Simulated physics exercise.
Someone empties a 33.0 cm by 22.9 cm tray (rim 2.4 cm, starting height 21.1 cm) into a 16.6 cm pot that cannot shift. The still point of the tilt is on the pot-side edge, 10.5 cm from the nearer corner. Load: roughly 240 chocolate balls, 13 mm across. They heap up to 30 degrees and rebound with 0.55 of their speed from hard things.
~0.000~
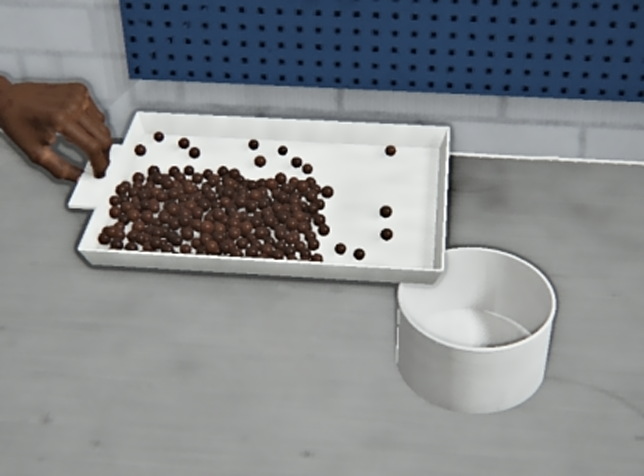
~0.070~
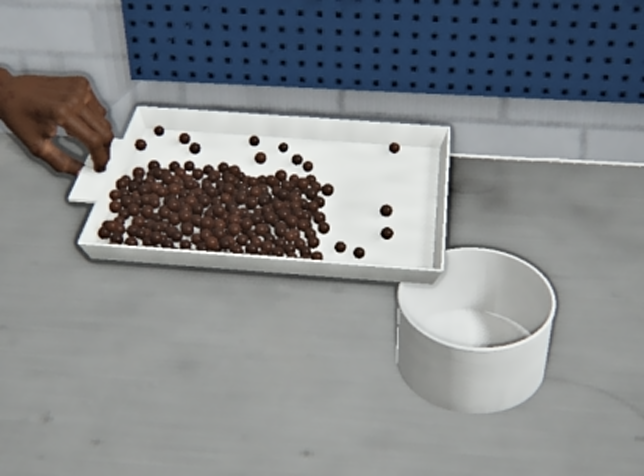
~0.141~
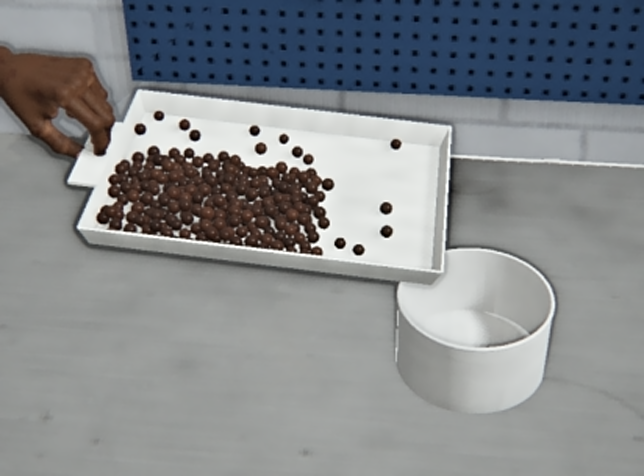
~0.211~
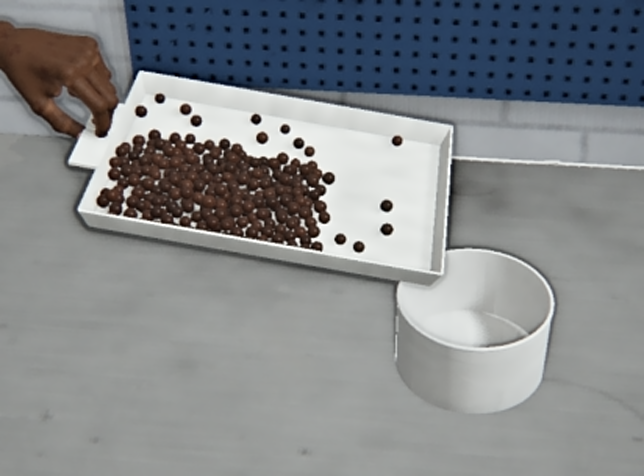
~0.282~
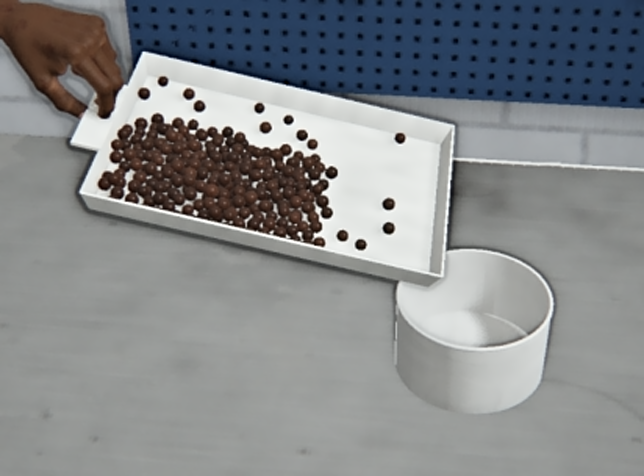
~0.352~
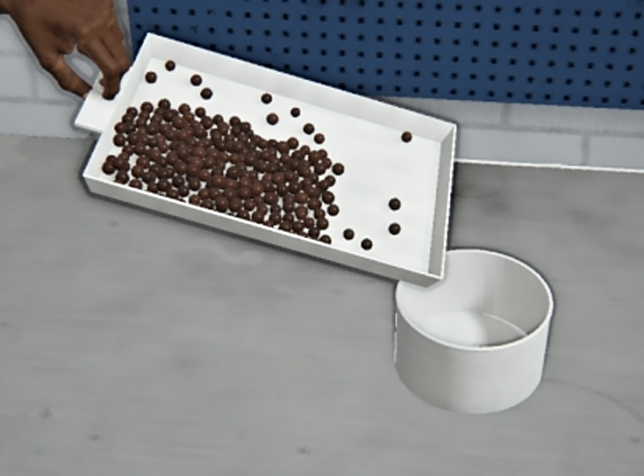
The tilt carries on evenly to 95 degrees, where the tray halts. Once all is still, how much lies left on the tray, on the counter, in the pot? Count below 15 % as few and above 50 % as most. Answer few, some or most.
Tray: Few, counter: Most, pot: Some.
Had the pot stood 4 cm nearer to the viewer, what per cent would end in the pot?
Then about 65 per cent.
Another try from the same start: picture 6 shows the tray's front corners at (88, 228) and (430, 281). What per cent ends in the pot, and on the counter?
Pot 0, counter 100.
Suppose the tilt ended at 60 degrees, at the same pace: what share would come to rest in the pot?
It would be near 15 per cent.
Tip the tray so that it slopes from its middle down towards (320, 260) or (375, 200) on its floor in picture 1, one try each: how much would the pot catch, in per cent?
Some 0 and 65 per cent.
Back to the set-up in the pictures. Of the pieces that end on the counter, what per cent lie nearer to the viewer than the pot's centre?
About 100 per cent.
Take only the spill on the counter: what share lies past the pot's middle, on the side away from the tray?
About 70 per cent.
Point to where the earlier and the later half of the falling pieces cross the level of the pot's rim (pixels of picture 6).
First near (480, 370), later near (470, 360).
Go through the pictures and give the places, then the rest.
In the first frame, tray tilt 0 degrees, front corners at (89, 244) and (434, 265); middle of the pieces at (231, 211); pot at (476, 296).
In the second frame, tray tilt 1 degrees, front corners at (89, 238) and (434, 265); middle of the pieces at (231, 208).
In the third frame, tray tilt 5 degrees, front corners at (88, 223) and (434, 266), lowest corner right front; middle of the pieces at (231, 198).
In the fourth frame, tray tilt 9 degrees, front corners at (89, 206) and (434, 267), lowest corner right front; middle of the pieces at (233, 187).
In the fifth frame, tray tilt 13 degrees, front corners at (91, 189) and (434, 269), lowest corner right front; middle of the pieces at (235, 177).
In the sixth frame, tray tilt 17 degrees, front corners at (95, 172) and (435, 270), lowest corner right front; middle of the pieces at (240, 169); pot at (474, 297). The tray's pace is about 55 degrees a second.
After 1.00 s, tilt 53 degrees; the tray holds 80 %, the pot 0 %.
After 1.43 s, tilt 78 degrees; the tray holds 45 %, the pot 15 %.
Then, at 1.94 s, tilt 95 degrees; the tray holds 0 %, the pot 40 %.
By 2.7 s all is still; tray 0 %, counter 60 %, pot 40 %.
